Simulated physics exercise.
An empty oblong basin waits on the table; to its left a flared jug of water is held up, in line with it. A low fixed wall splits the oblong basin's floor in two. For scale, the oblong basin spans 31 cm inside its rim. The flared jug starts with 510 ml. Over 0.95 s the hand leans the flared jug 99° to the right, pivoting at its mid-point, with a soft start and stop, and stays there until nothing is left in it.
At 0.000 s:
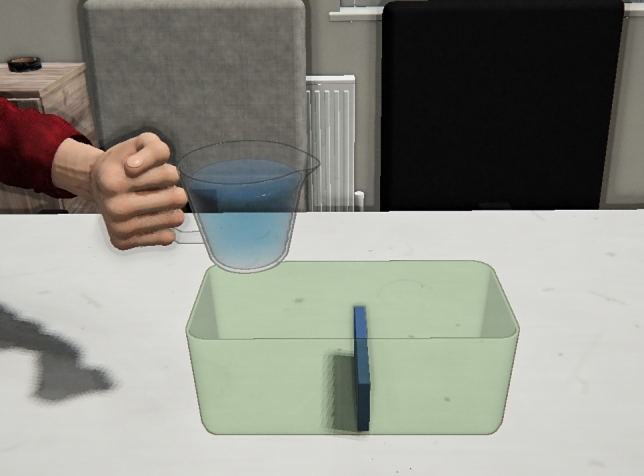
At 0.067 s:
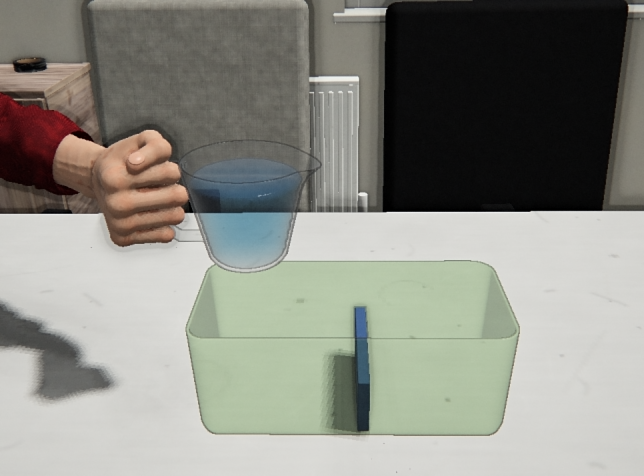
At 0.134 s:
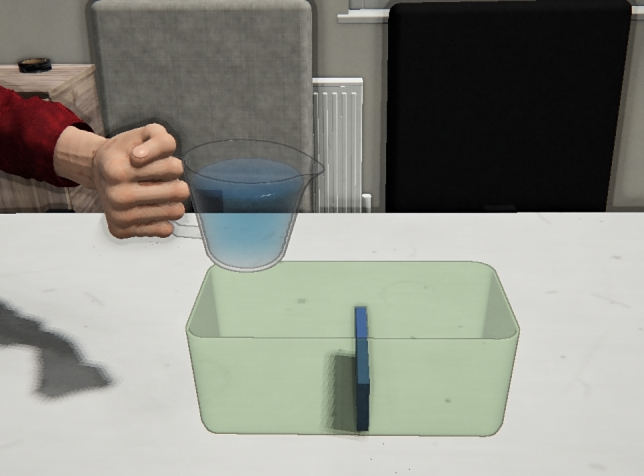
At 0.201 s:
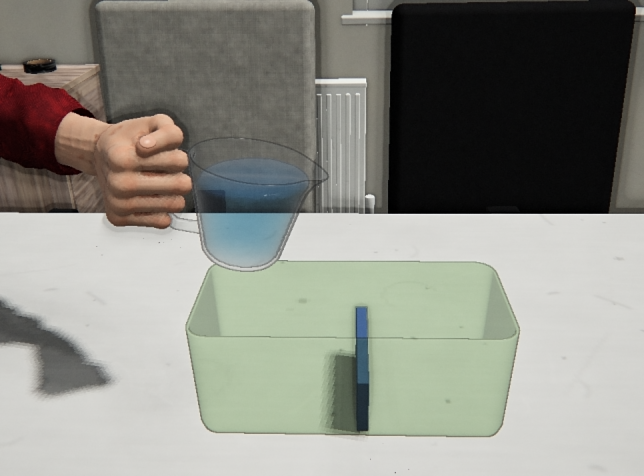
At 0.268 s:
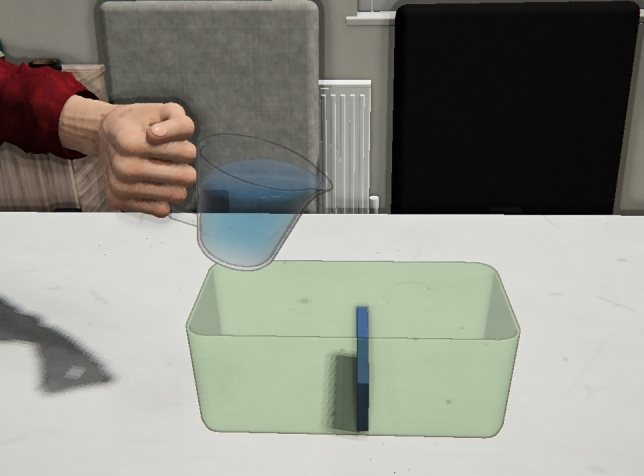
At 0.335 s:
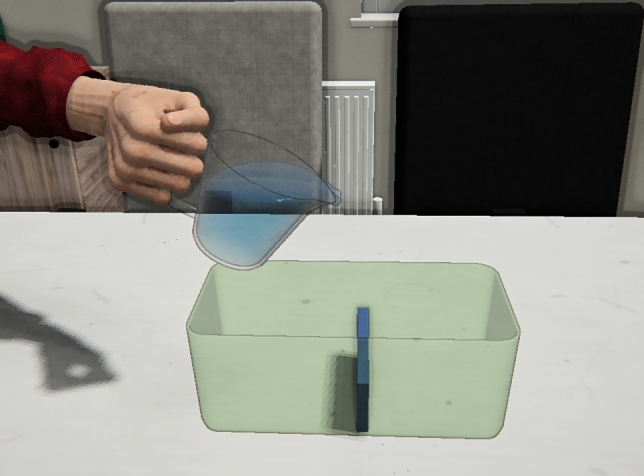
A hand in a red sleeve held a clear jug of blue water above the left side of an empty green basin with a blue divider, then gradually tilted it to the right.
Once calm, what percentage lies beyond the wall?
The far part has some 59 per cent.
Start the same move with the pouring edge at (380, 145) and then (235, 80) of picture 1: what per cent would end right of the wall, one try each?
In turn about 100 and 0 per cent.
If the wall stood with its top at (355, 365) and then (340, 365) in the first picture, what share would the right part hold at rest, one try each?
In turn about 75 and 85 per cent.
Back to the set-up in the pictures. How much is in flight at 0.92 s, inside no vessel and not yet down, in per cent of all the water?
About 4 per cent.
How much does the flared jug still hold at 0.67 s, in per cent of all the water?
Some 48 per cent.
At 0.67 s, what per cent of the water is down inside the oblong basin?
Near 32 in a hundred.
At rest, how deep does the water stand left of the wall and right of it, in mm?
Some 10 mm on the left and 16 mm on the right.
Then, 0.67 s in, the tilt is 79° and 48 per cent is still to pour, 2 is left of the wall and 31 right of it.
Then, 0.92 s in, the tilt is 99° and 7 per cent is still to pour, 30 is left of the wall and 59 right of it.
Then, 1.17 s in, the tilt is 99° and 0 per cent is still to pour, 40 is left of the wall and 59 right of it.
Then, 1.45 s in, the tilt is 99° and 0 per cent is still to pour, 41 is left of the wall and 59 right of it.
Finally, 41 per cent lies left of the wall, 59 right of it and 0 outside.
